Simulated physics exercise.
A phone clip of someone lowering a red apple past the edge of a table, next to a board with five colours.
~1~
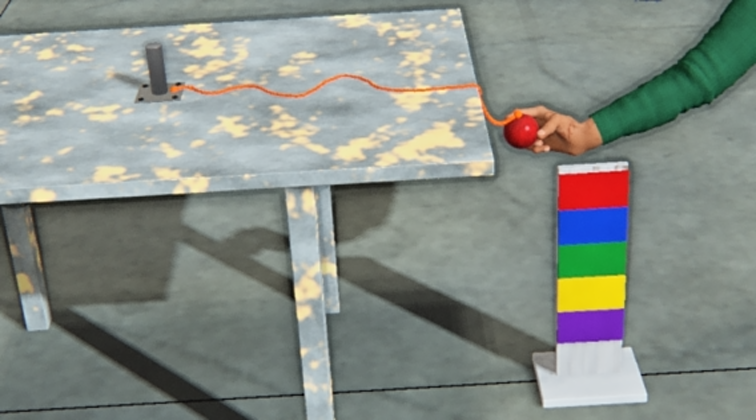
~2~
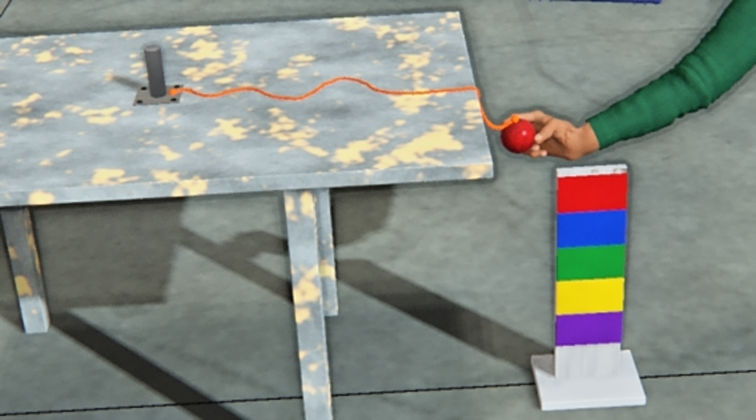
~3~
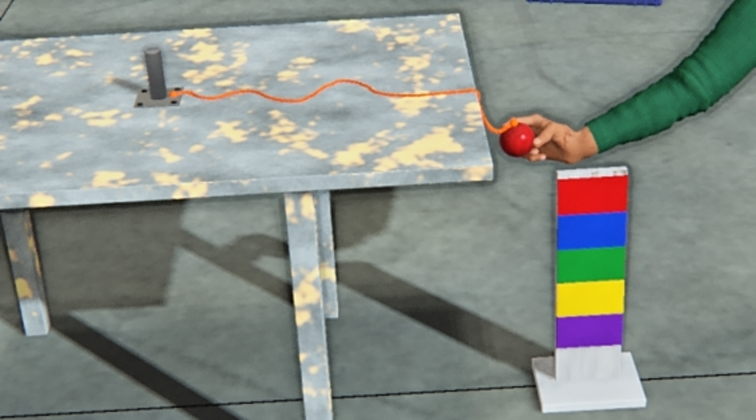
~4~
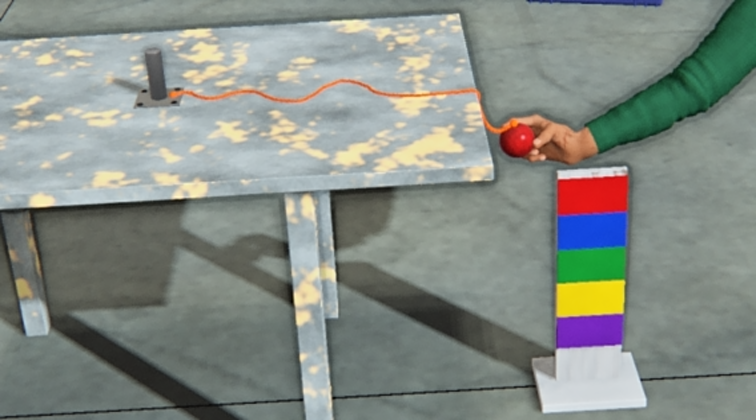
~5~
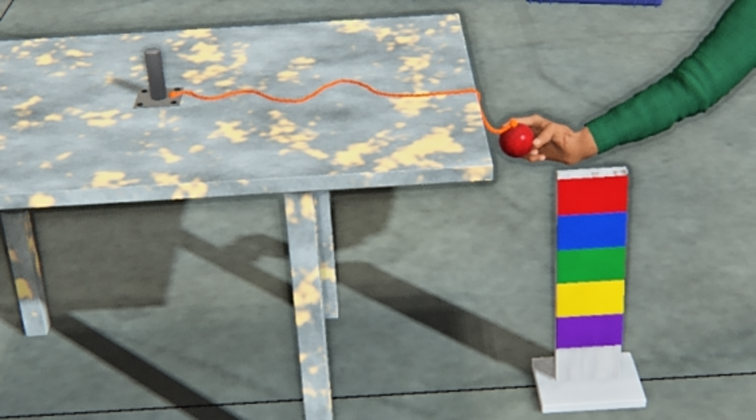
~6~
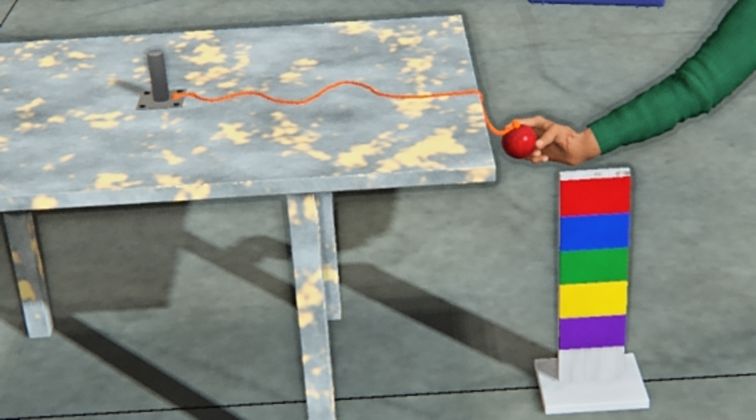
Hand in green sleeve holding a small red ball on an orange cord beside a table, staying almost still above coloured bands.
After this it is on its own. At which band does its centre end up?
Its centre hangs level with the blue band.
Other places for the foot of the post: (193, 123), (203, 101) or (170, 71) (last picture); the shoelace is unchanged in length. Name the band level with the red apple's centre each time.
Try by try: Green; green; blue.
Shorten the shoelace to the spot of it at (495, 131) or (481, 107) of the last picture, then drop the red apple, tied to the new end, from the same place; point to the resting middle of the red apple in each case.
The places are (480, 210) and (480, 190).
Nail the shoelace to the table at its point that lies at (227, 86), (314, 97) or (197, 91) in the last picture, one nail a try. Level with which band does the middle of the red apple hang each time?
One after the other, blue; red; blue.
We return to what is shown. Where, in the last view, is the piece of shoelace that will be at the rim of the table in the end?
It lies at about (403, 97).
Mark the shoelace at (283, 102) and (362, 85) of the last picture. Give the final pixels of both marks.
Near (318, 93) and (420, 89).
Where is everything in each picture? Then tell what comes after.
In the first picture, red apple (521, 131); red (594, 192); blue (593, 227); green (592, 261); yellow (591, 295); purple (591, 327).
In the second picture, red apple (518, 136); shoelace through (195, 93) (262, 92) (323, 86) (382, 92) (458, 90).
In the third picture, red apple (517, 140).
In the fourth picture, red apple (517, 140); shoelace through (196, 96) (262, 95) (323, 88) (382, 94) (459, 92).
In the fifth picture, red apple (517, 140).
In the sixth picture, red apple (520, 141); shoelace through (198, 98) (265, 96) (326, 90) (385, 95) (461, 94).
Early on, apple near (448, 233); level with blue.
Midway, apple near (495, 236); level with blue.
Finally, apple near (489, 238); level with blue. Its middle rests at the blue band.
